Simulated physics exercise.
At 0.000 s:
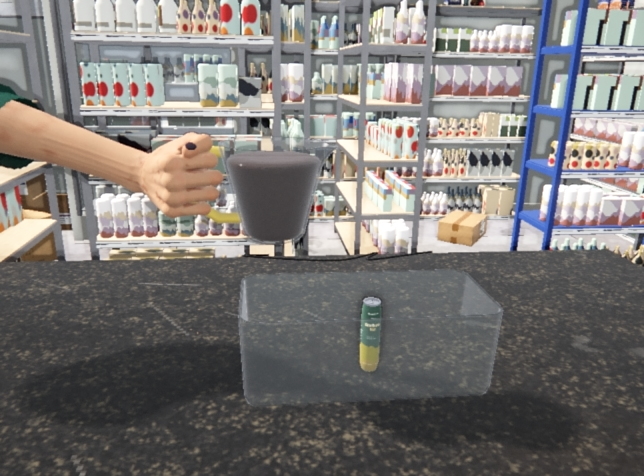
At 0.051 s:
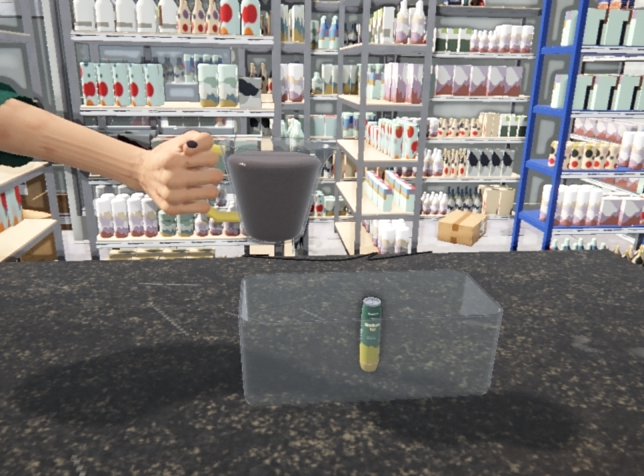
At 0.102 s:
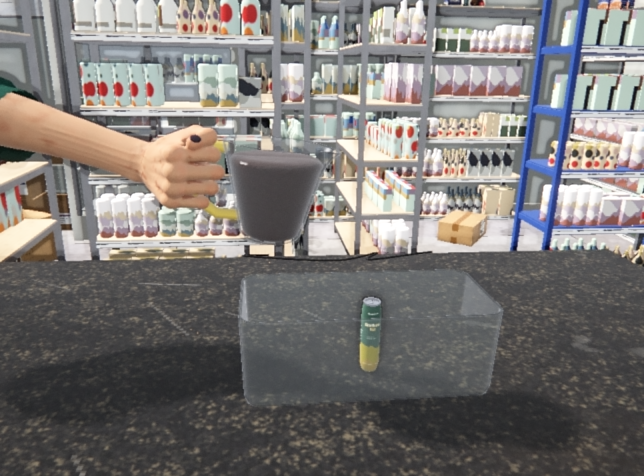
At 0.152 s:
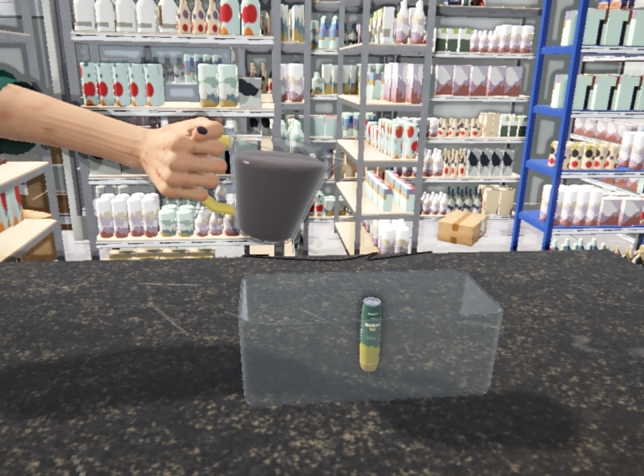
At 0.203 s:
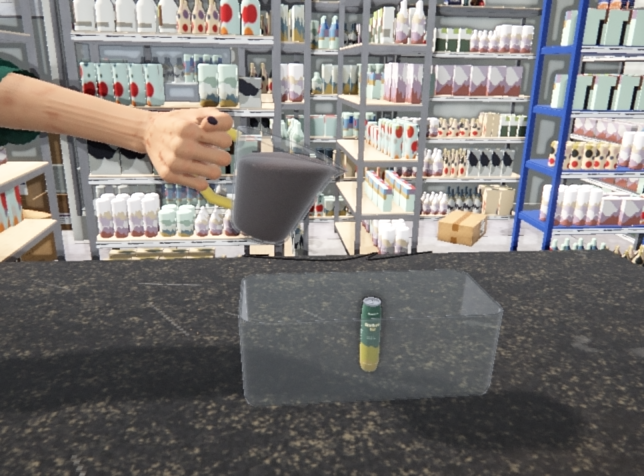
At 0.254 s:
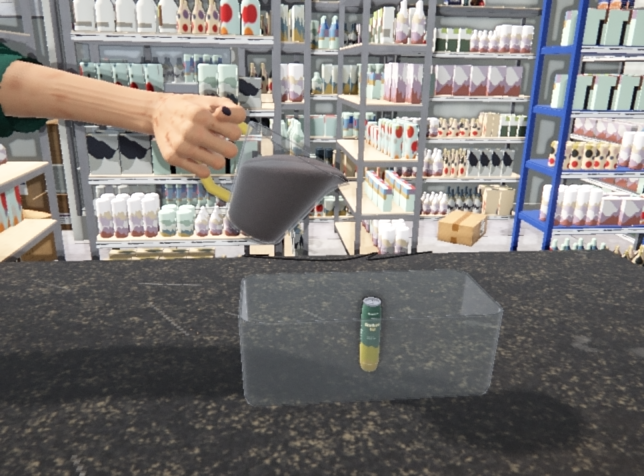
The clip opens on a hand holding a dark jug upright by its yellow handle, above and to the left of a clear long basin with a green and yellow tin, store shelves behind. The hand barely moves at first, then steadily tilts the jug rightward, its handle side rising.
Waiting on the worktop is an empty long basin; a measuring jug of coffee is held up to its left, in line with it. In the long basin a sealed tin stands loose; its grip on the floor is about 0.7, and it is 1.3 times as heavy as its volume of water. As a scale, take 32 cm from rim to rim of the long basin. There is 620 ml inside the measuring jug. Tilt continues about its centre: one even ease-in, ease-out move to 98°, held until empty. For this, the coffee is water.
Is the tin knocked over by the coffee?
Yes, watch, it's going to go down.
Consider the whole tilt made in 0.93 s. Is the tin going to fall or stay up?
Tips over.
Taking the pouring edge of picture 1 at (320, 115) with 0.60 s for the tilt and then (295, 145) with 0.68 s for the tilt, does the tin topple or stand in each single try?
Try 1: Tipped over; try 2: Tipped over.
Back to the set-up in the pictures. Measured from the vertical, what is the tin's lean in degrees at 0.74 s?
It leans about 5° from upright.
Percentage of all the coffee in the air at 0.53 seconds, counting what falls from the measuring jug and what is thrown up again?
About 28 per cent.
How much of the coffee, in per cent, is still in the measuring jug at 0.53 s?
Around 46 percent.
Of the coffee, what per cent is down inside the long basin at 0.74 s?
80 per cent or thereabouts.
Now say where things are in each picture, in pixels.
It leans 0°; its right rim is at (338, 145); the coffee meets the walls at (226, 158) and (321, 158); the long basin's rim runs from (241, 299) to (483, 291); the tin's top is at (372, 305), in the first picture.
It leans 1°; its right rim is at (339, 147); the coffee meets the walls at (226, 157) and (322, 159), in the second picture.
It leans 5°; its right rim is at (341, 151); the coffee meets the walls at (229, 155) and (323, 160), in the third picture.
It leans 12°; its right rim is at (345, 159); the coffee meets the walls at (234, 155) and (328, 163), in the fourth picture.
It leans 20°; its right rim is at (348, 170); the coffee meets the walls at (238, 158) and (336, 166), in the fifth picture.
It leans 30°; its right rim is at (350, 183); the coffee meets the walls at (240, 165) and (347, 174); 1 per cent is over the edge, in the sixth picture.
Then, 0.53 s in, the tilt is 87° and 47 per cent is still to pour; the tin stands where it began.
Then, 0.74 s in, the tilt is 98° and 8 per cent is still to pour; the tin stands 1 cm from where it began.
Then, 0.95 s in, the tilt is 98° and 0 per cent is still to pour; the tin leans 40°.
Then, 1.18 s in, the tilt is 98° and 0 per cent is still to pour; the tin lies on its side.
Finally, the tin lies on its side.
